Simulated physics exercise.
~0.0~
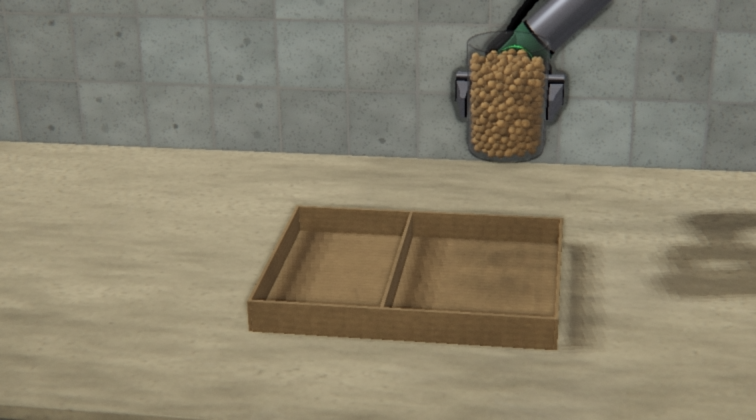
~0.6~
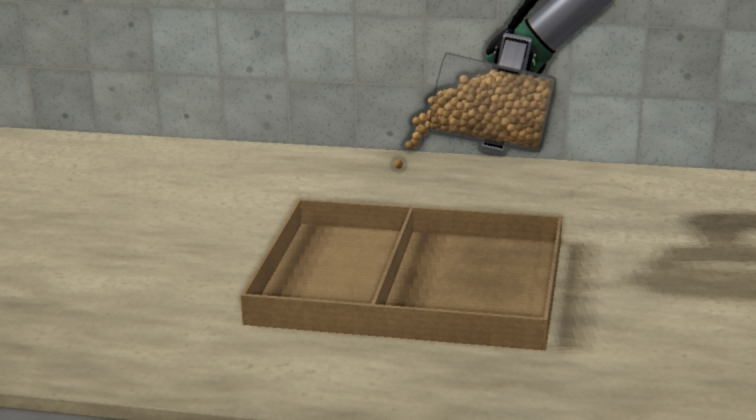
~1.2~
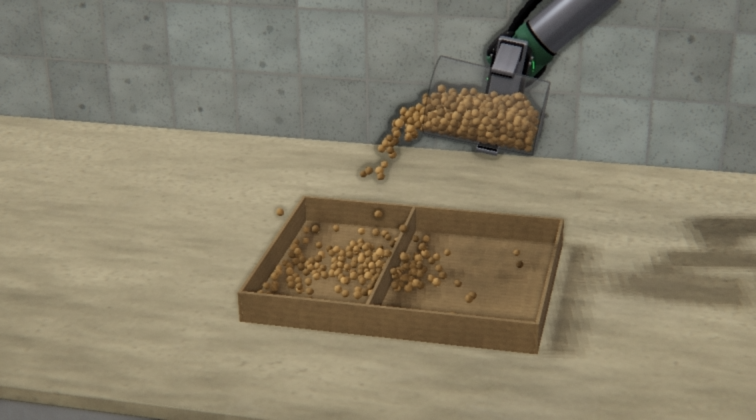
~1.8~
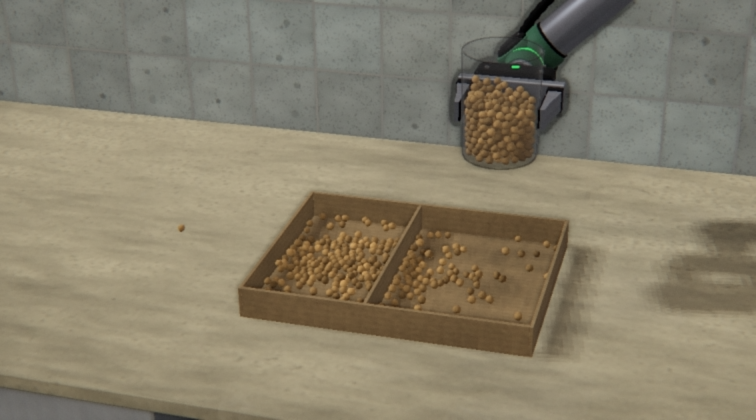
A gripped beaker tips left, spills some chickpeas into both tray parts, then turns upright.
